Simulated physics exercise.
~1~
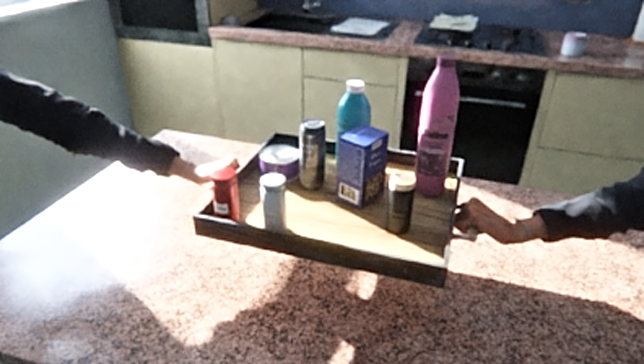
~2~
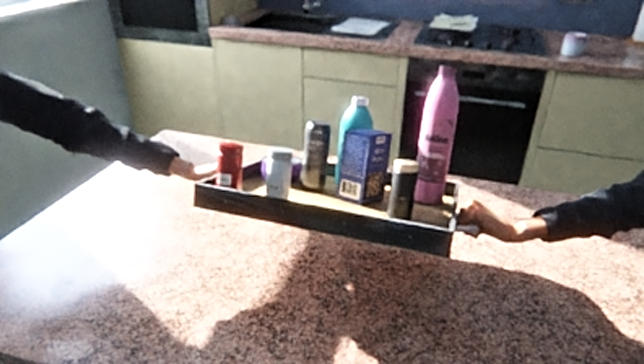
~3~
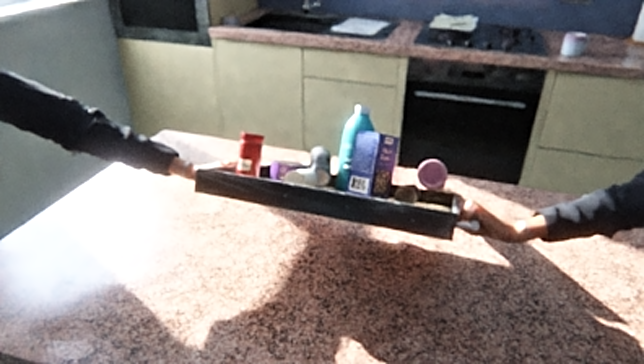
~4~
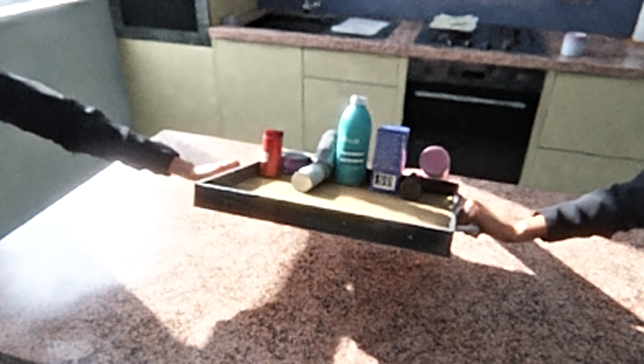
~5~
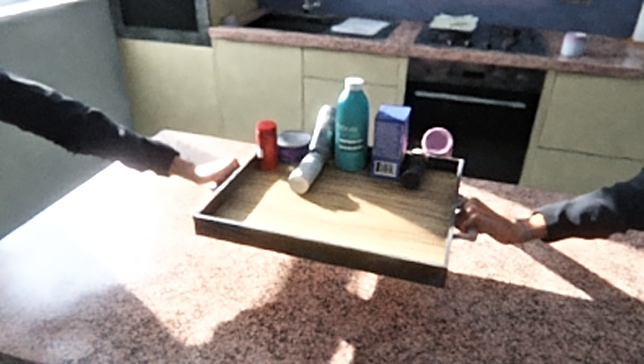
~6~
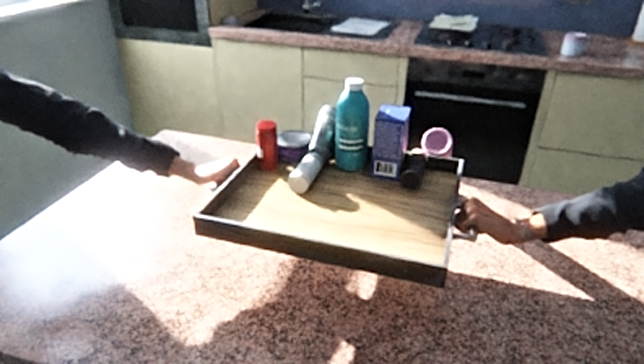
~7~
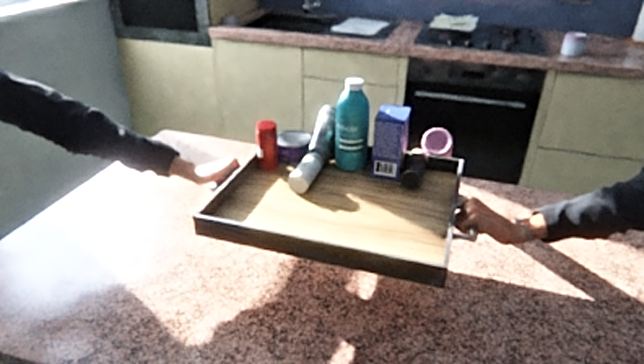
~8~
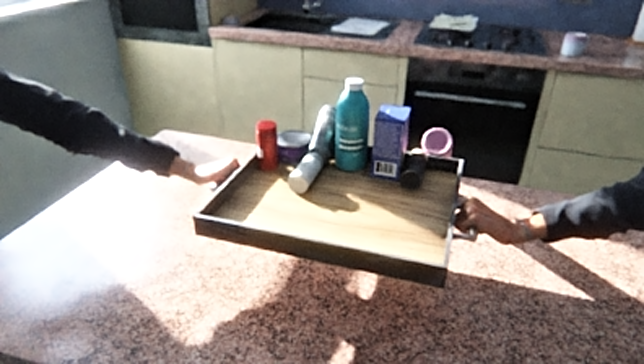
We see two hands tip a tray of bottles, shakers, a tub and a carton away over a speckled counter, then level it. Items slide toward the far edge, some shakers topple, and the pink bottle goes over the rim, while the turquoise bottle, red shaker and blue carton end upright.
